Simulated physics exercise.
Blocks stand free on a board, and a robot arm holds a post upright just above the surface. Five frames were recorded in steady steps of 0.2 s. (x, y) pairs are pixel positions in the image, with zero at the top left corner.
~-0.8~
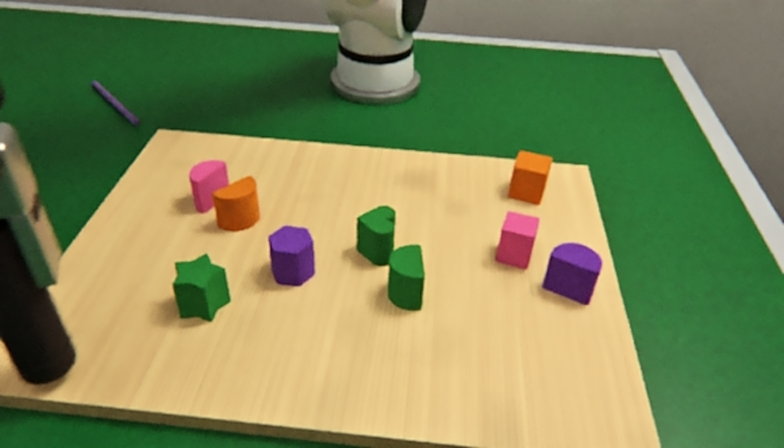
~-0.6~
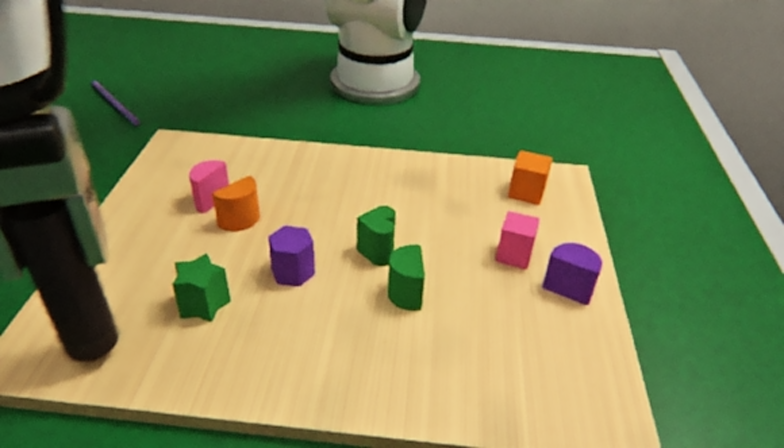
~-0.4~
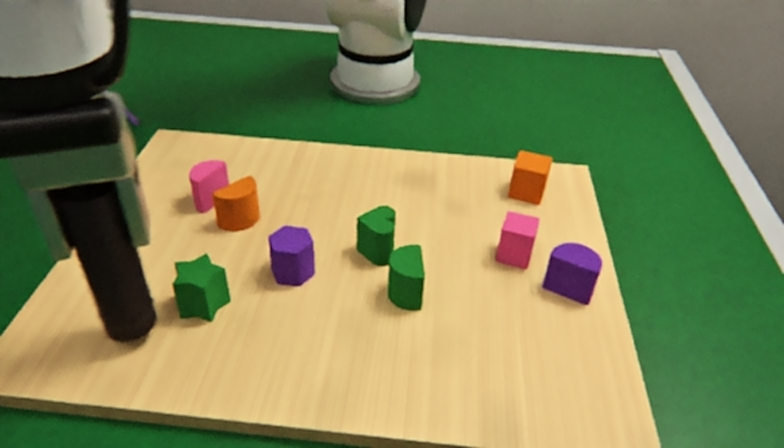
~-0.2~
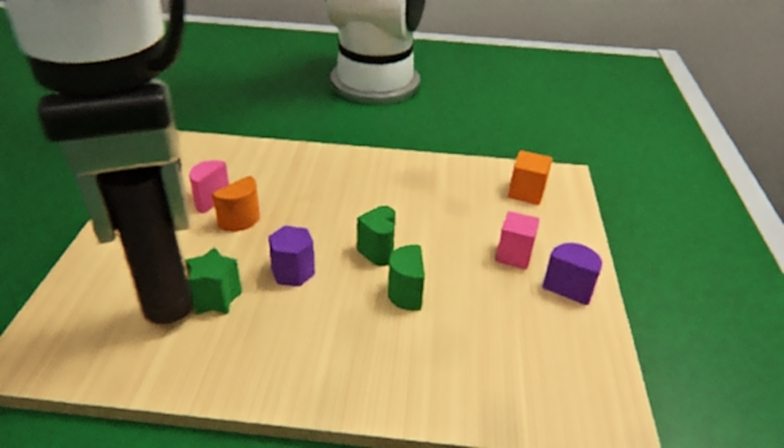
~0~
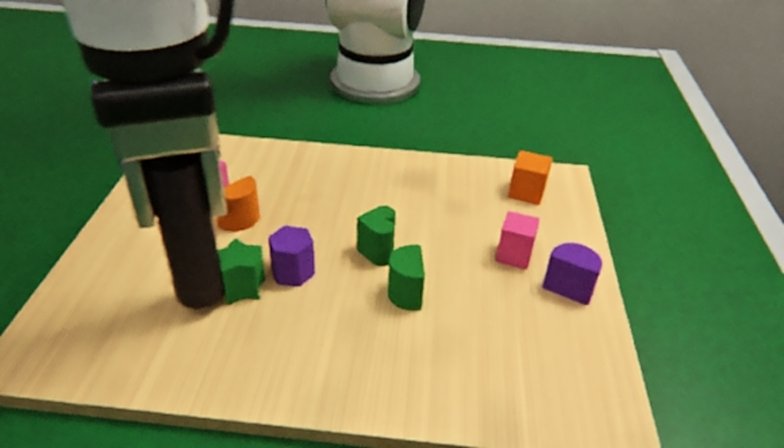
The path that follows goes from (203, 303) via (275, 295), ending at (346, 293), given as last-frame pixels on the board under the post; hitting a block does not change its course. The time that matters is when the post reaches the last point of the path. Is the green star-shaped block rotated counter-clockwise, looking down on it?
I expect so.
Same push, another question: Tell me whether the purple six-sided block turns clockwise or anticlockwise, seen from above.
It rotates clockwise.
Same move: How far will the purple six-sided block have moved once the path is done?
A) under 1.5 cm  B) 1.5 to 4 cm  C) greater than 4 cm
Option C.
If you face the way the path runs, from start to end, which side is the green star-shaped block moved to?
Well, taking the path from its start to its end as straight ahead, the green star-shaped block moves to the left.
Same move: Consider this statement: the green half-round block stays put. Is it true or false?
That is true.
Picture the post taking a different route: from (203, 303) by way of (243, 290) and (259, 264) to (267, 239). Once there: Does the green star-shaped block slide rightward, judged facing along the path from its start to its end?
Yes, that is what happens.
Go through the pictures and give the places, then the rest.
Post's lower end (48, 364); green star-shaped block (196, 270); purple six-sided block (291, 238); green half-round block (408, 260), in the first frame.
Post (92, 343); blocks still, in the second frame.
Post (132, 324); blocks still, in the third frame.
Post (168, 308); green star-shaped block (209, 264), in the fourth frame.
Post (201, 293); green star-shaped block (237, 254); purple six-sided block (291, 238); green half-round block (408, 260), in the fifth frame.
The first path, step by step. One third of the way, post (251, 287); green star-shaped block (274, 239), turned 30° anticlockwise; purple six-sided block (313, 231), turned 40° clockwise.
Two thirds of the way, post (299, 284); green star-shaped block (304, 233), turned 55° anticlockwise; purple six-sided block (336, 216), turned 20° clockwise.
At the end, post (345, 284); green star-shaped block (310, 233), turned 75° anticlockwise; purple six-sided block (338, 212), turned 20° clockwise; green half-round block still.
